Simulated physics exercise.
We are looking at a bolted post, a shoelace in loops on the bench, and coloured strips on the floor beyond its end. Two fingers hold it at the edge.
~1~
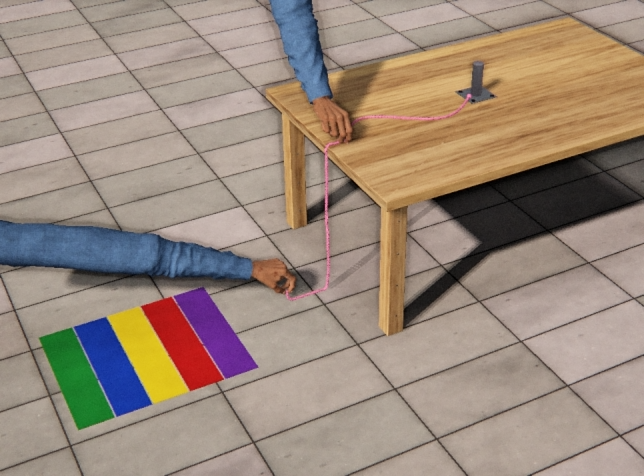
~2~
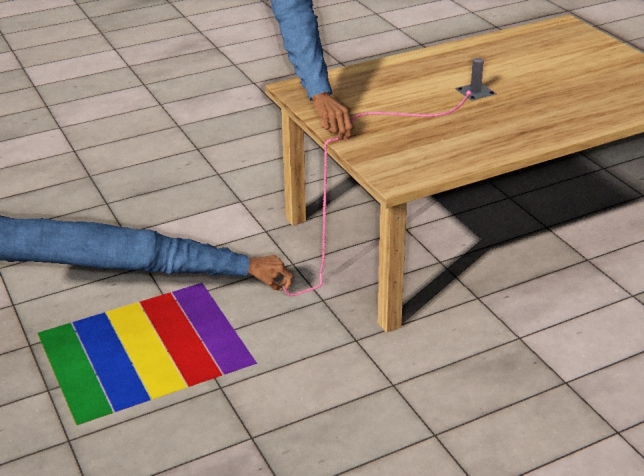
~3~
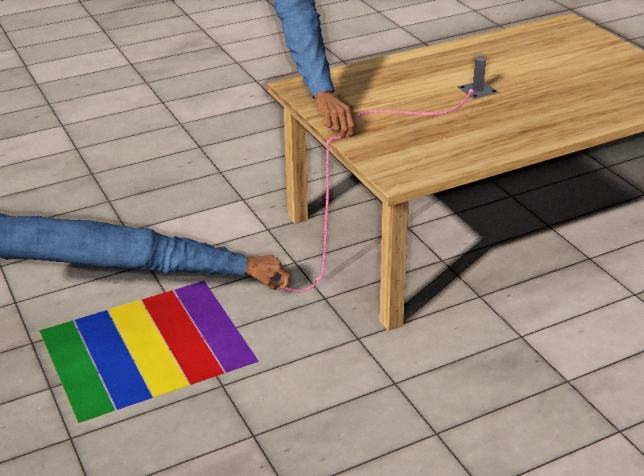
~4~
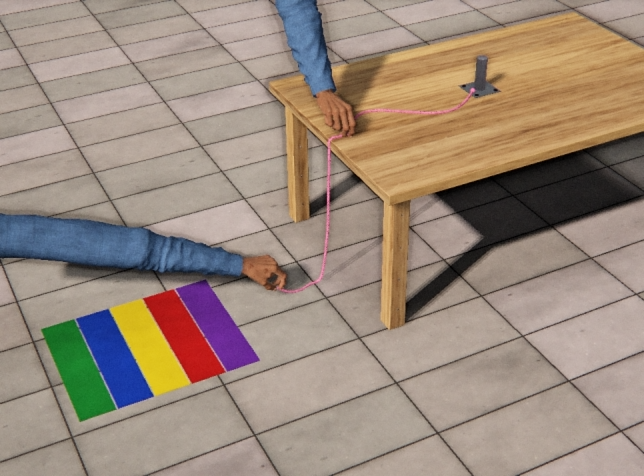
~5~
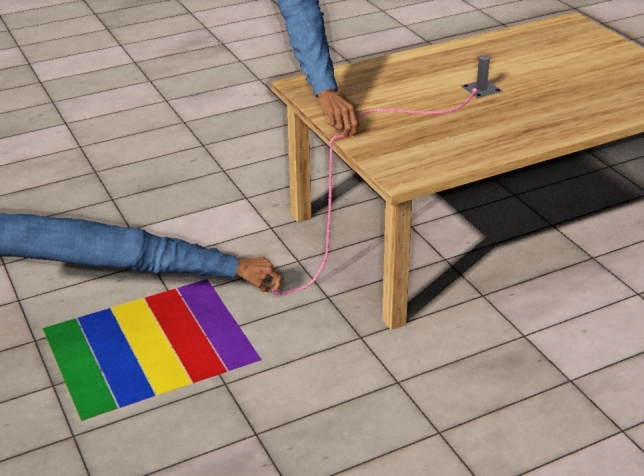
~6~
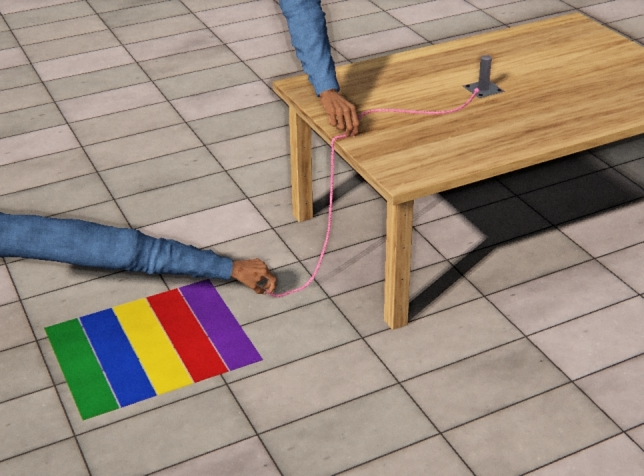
The video shows a pink cord running from a small post on a wooden table past one hand at the edge, while another hand above coloured strips on the floor draws its lower end slightly left.
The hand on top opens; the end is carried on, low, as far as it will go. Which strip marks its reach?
It halts on the yellow strip.
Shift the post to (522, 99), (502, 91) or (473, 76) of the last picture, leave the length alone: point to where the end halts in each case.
Near (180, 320), (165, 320) and (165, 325).
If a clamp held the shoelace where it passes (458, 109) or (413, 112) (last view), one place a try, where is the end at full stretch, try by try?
Try by try, around (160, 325) and (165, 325).
A little later, end near (203, 311); over purple.
Next, end near (171, 321); over red.
When it is tight, end near (151, 327); over yellow. Over yellow.
